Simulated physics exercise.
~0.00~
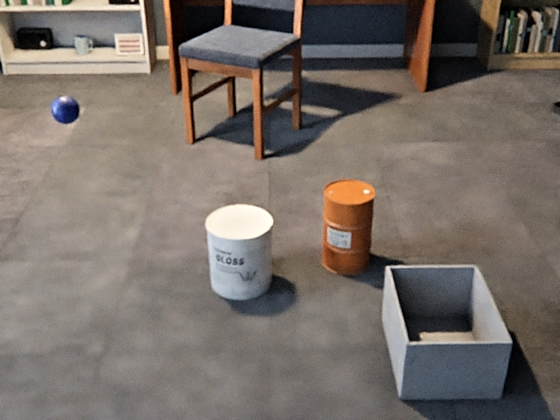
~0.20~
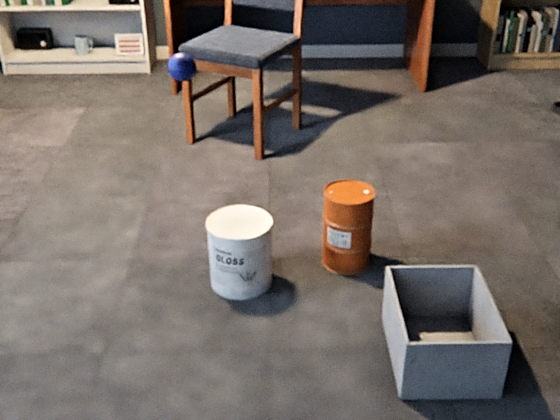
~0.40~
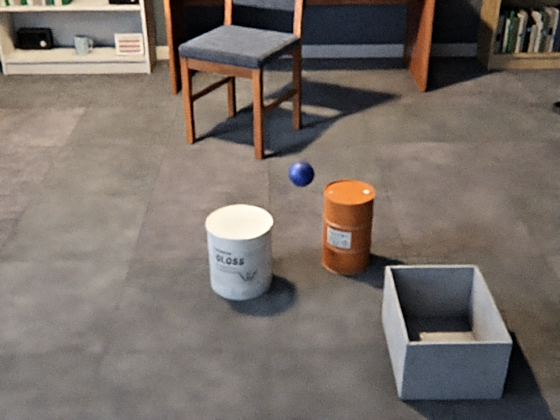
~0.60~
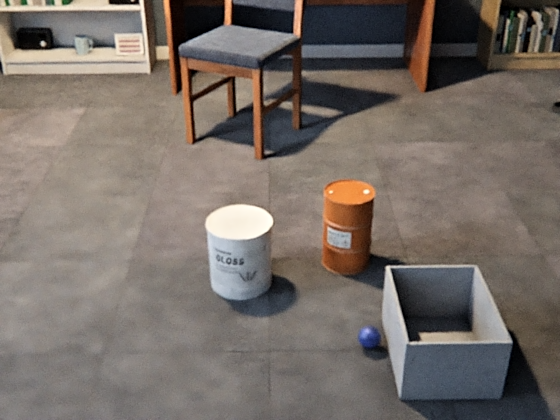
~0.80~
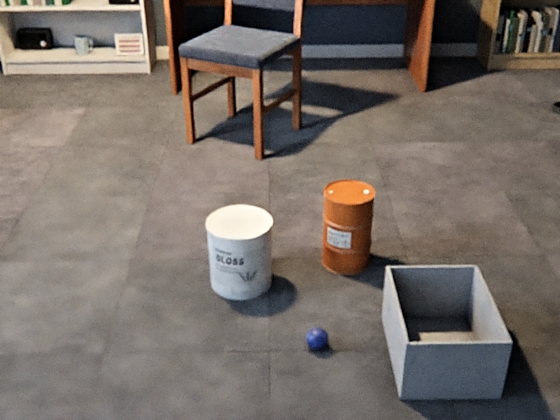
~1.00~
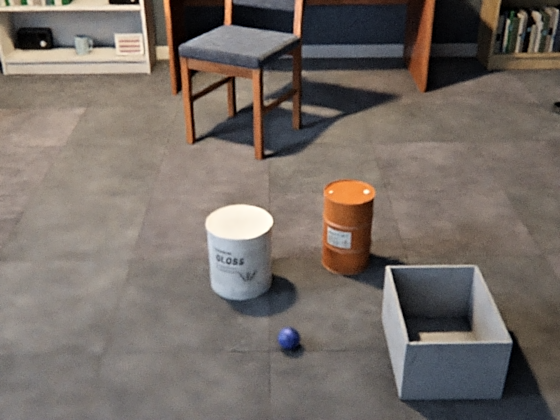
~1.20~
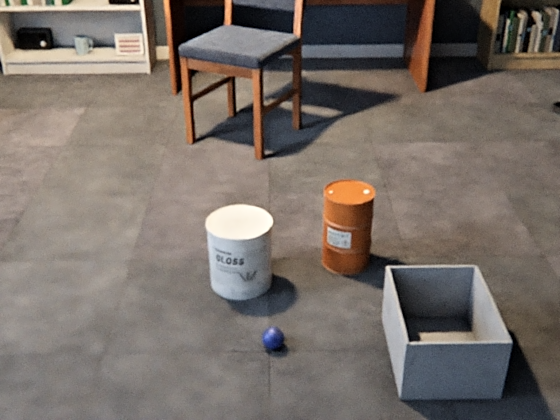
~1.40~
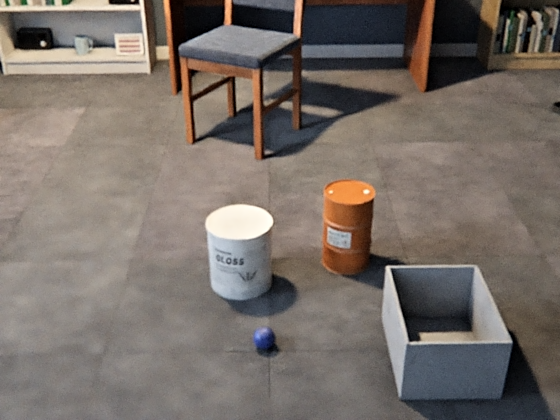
The footage shows a blue ball flying rightward and down past a chair toward an open gray box on the floor, near an orange canister and a white pail. It comes down beside the box's left side, then moves left more and more slowly, ending outside the box.
